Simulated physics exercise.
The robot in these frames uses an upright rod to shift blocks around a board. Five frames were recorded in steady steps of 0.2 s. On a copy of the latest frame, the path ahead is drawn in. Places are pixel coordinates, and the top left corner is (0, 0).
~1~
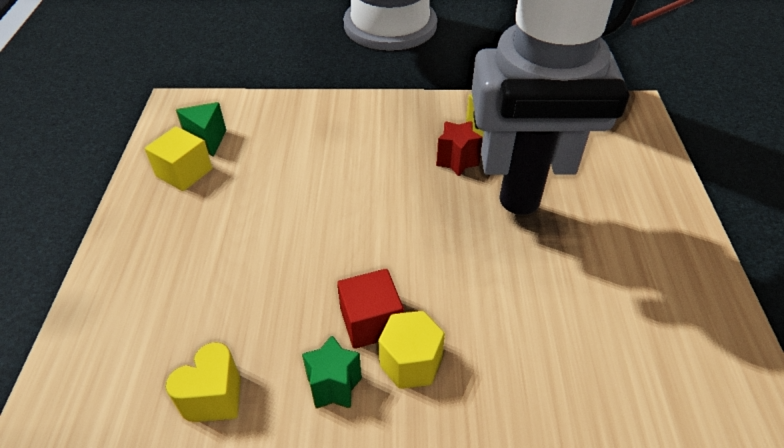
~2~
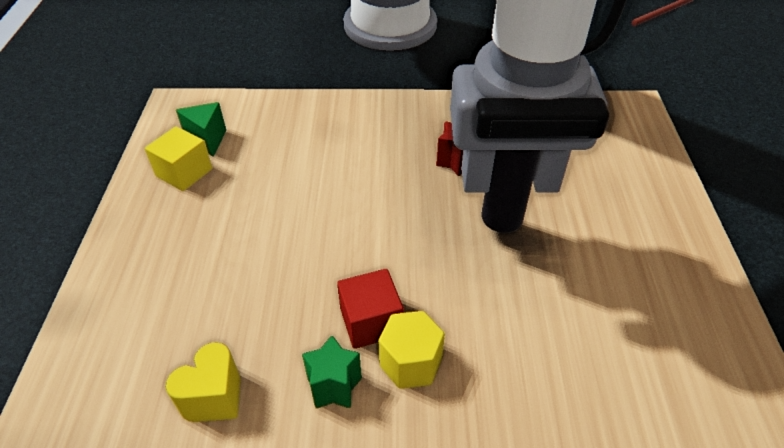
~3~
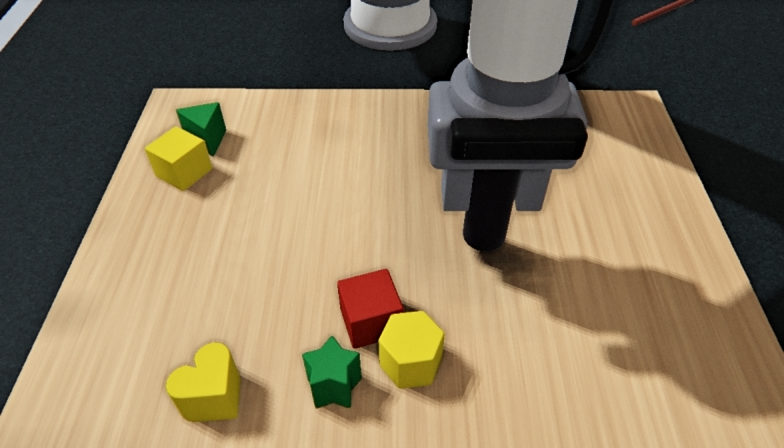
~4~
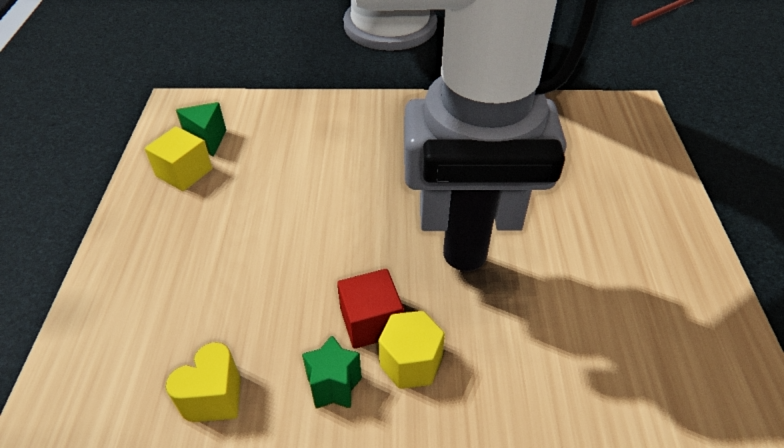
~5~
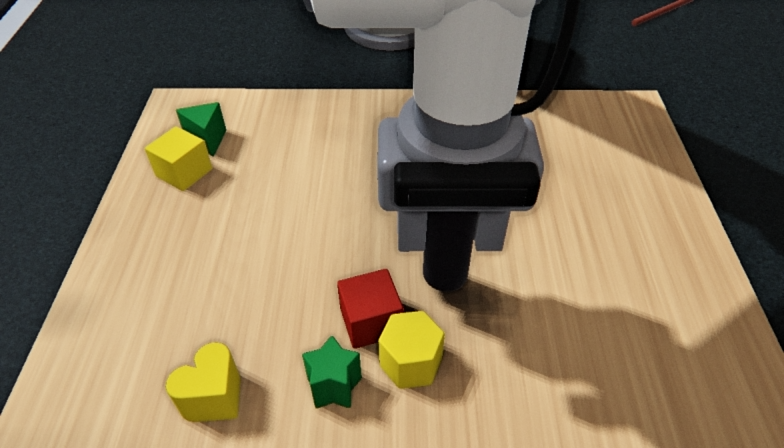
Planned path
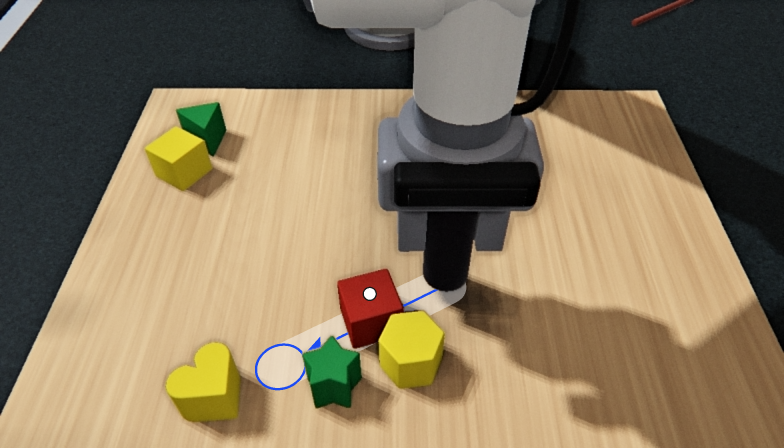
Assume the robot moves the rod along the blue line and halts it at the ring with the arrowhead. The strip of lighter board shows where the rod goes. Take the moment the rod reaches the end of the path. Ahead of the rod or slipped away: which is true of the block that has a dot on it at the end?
When the path is over, you would find the block that has a dot on it still in front of the rod.
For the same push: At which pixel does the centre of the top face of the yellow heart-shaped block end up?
About (161, 390).
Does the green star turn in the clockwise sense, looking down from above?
Short answer: No.
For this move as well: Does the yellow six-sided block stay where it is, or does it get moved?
My prediction: It remains in place.
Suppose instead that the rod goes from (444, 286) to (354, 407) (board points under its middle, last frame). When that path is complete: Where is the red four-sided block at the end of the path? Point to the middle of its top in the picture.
In the picture, it is at (346, 304).
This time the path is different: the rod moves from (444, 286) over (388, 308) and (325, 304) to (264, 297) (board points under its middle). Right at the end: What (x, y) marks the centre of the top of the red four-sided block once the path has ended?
The centre of its top face lies at (293, 318).
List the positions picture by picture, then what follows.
In the first frame, rod's lower end (519, 202); yellow heart-shaped block (202, 372); green star (330, 361); red four-sided block (370, 294); yellow six-sided block (412, 336).
In the second frame, rod (502, 219); blocks still.
In the third frame, rod (484, 237); blocks still.
In the fourth frame, rod (465, 255); blocks still.
In the fifth frame, rod (445, 275); yellow heart-shaped block (202, 372); green star (330, 361); red four-sided block (370, 294); yellow six-sided block (412, 336).
Drawn move, from (444, 286) to (281, 366); the dot is on the red four-sided block.
The first path, step by step. One third of the way, rod (392, 300); red four-sided block (346, 305).
Two thirds of the way, rod (337, 327); green star (321, 372), turned 45° anticlockwise; red four-sided block (284, 332).
At the end, rod (278, 356); yellow heart-shaped block (161, 390); green star (321, 372), turned 45° anticlockwise; red four-sided block (218, 358); yellow six-sided block still.
